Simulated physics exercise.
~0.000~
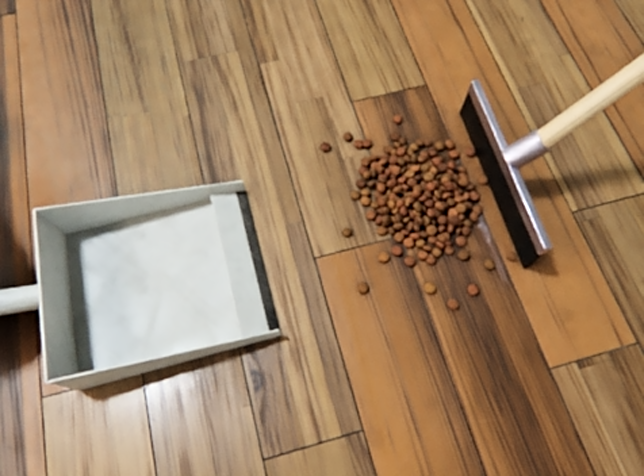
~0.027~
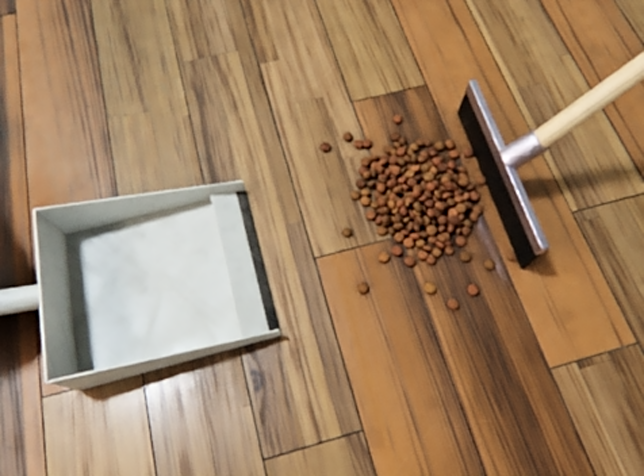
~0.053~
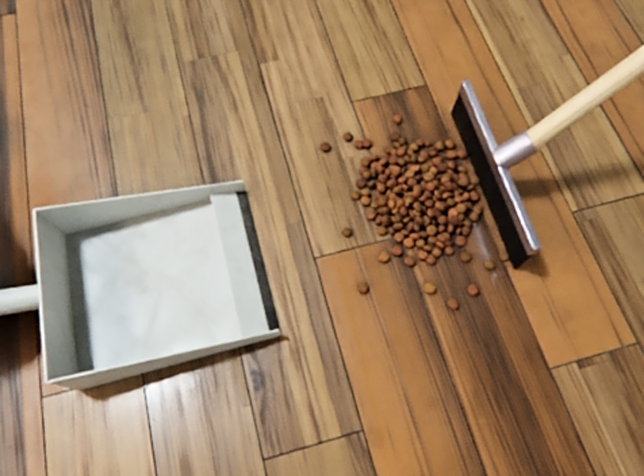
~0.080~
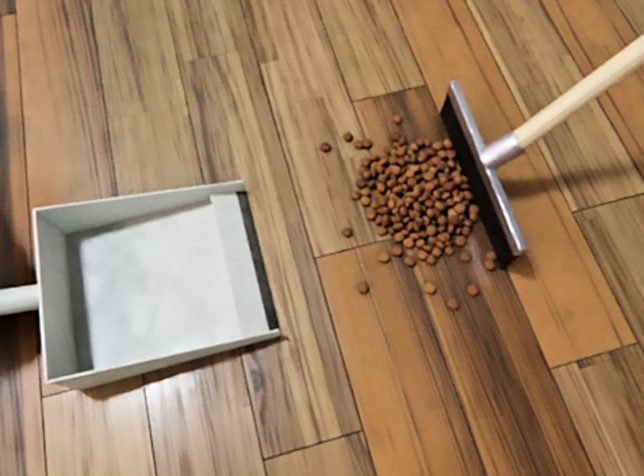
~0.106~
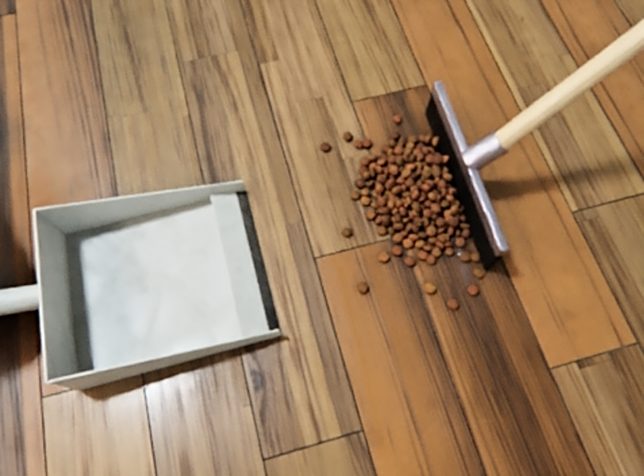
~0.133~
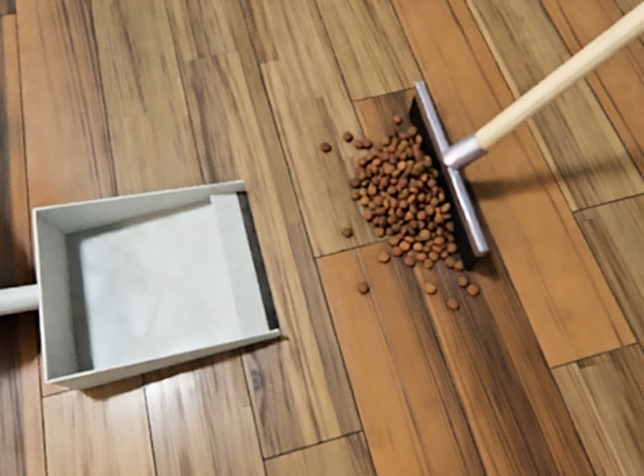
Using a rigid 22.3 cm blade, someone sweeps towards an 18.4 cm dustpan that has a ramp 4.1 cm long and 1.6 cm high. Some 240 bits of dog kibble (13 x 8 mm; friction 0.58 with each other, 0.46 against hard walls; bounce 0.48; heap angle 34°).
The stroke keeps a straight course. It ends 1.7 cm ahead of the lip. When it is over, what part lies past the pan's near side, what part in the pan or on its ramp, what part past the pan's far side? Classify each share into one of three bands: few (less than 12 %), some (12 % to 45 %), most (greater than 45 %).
Classification: Past the pan's near side - few, in the pan or on its ramp - some, past the pan's far side - some.
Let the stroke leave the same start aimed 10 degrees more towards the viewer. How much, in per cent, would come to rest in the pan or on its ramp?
50 %.
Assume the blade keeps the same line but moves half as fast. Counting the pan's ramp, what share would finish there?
In that case roughly 35 percent.
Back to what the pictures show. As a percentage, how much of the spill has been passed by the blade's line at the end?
About 10 percent.
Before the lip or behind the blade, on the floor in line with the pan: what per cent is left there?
25 per cent.
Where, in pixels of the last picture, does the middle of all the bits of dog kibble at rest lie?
Close to pixel (237, 214).
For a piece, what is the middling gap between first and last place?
Around 24 centimetres.
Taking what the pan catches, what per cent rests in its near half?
Roughly 20 percent.
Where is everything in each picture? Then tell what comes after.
The first frame shows blade from (543, 249) to (473, 89), moved 0.0 cm, 0 of the pieces shifted so far; middle of the pieces at (420, 194); pan at (151, 287).
The second frame shows blade from (540, 249) to (471, 89), moved 0.3 cm, 0 of the pieces shifted so far; middle of the pieces at (420, 194).
The third frame shows blade from (532, 249) to (464, 89), moved 1.1 cm, 3 of the pieces shifted so far; middle of the pieces at (420, 194).
The fourth frame shows blade from (519, 250) to (452, 89), moved 2.6 cm, 17 of the pieces shifted so far; middle of the pieces at (420, 194).
The fifth frame shows blade from (501, 251) to (436, 90), moved 4.5 cm, 110 of the pieces shifted so far; middle of the pieces at (418, 195).
The sixth frame shows blade from (480, 252) to (418, 91), moved 6.7 cm, 214 of the pieces shifted so far; middle of the pieces at (410, 195); pan at (151, 287). Its pace works out near 0.81 m/s, heading 13 degrees away from the viewer's side.
Then, at 0.28 s, middle of the blade 11 cm from the lip; 0 % over the lip, far side 20 %, near side 0 %.
After 0.37 s, middle of the blade 4 cm from the lip; 10 % over the lip, far side 35 %, near side 0 %.
Then, at 0.60 s, middle of the blade 2 cm from the lip; 40 % over the lip, far side 35 %, near side 0 %.
In the end, at 1.2 s, near side 5 %, pan 40 %, far side 35 %, in front of the lip or behind the blade 25 %.
